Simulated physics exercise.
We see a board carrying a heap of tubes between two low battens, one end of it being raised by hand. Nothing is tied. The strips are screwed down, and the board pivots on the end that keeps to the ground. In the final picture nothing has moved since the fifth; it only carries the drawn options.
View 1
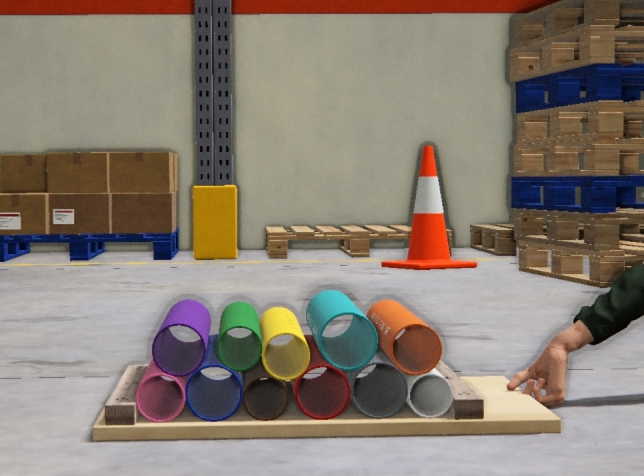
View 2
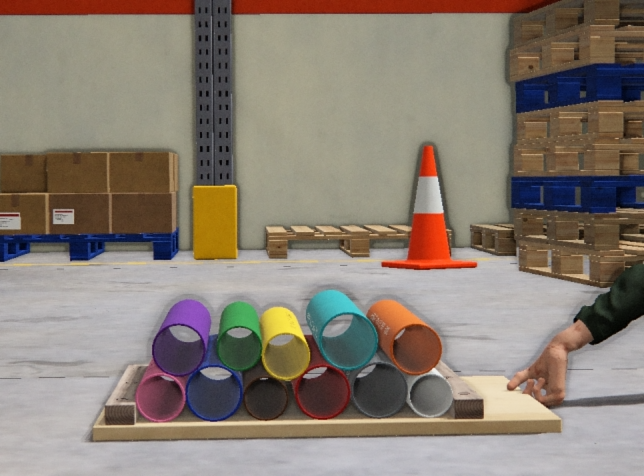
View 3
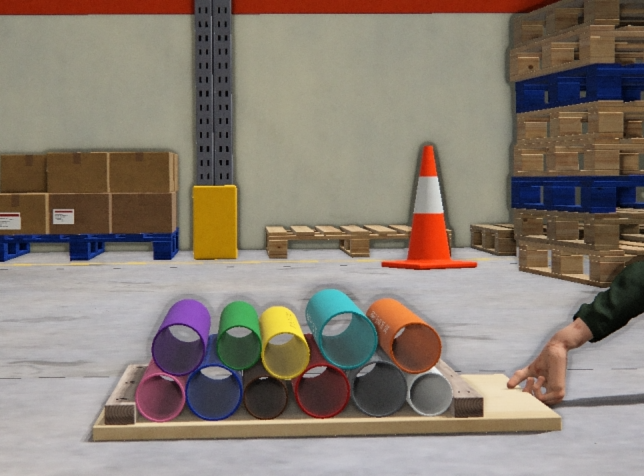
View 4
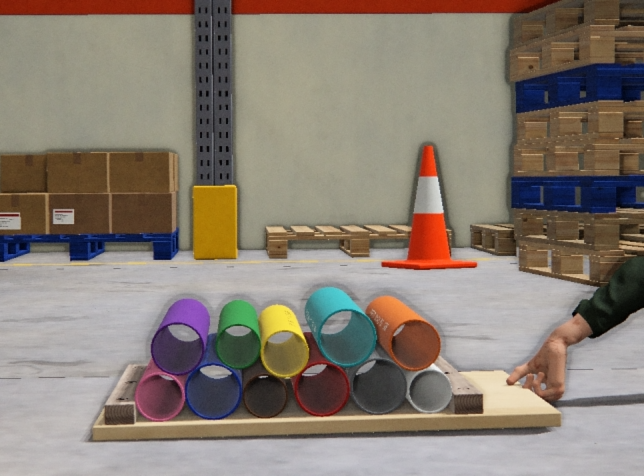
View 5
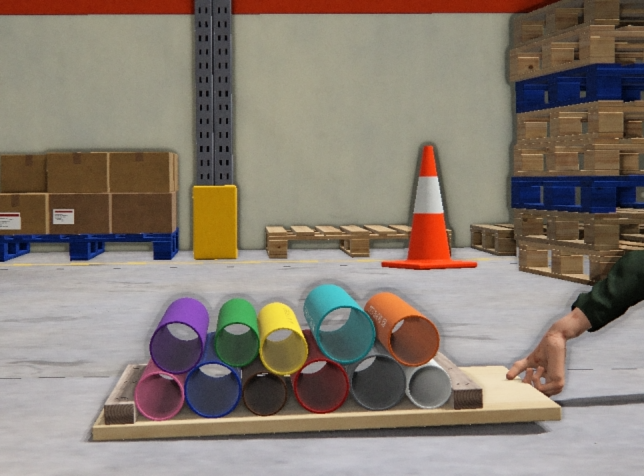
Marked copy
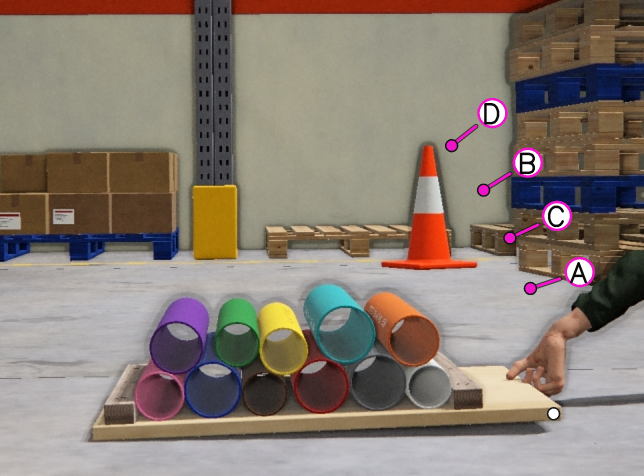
To begin with, colourful tubes sit stacked in two rows between low strips on a board lying on a warehouse floor, with a hand gripping its right end. The hand then raises that end very slightly, tilting the board a little, while the tubes keep their places in the stack.
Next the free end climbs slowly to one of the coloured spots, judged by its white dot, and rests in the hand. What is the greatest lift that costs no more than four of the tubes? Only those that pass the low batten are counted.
Stop at D.
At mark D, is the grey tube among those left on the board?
The grey tube: Yes.
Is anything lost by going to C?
At C: Yes.
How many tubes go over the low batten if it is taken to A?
At A the number is none.
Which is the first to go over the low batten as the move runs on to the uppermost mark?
The purple one.
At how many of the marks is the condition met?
Four of them.
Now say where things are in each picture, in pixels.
In the first picture, brown tube (266, 398); red tube (323, 392); grey tube (379, 390).
In the second picture, grey tube (379, 390); white tube (430, 395).
In the third picture, board (320, 394); grey tube (379, 389); white tube (430, 394); green tube (239, 347).
In the fourth picture, board (320, 393); pink tube (160, 397); blue tube (213, 392).
In the fifth picture, board (319, 390); pink tube (159, 396); blue tube (213, 390).
On the marked copy, A at (531, 289); B at (484, 190); C at (510, 238); D at (452, 146); the white dot at (554, 414).
Taking D. A third of the way, board at 20°.
Two thirds of the way, board at 38°.
When it is over, board at 38°, four over the low batten (yellow, purple, turquoise, green).
As for the rest, A none over the low batten; B four over the low batten (yellow, purple, turquoise, green); C three over the low batten (yellow, purple, green).
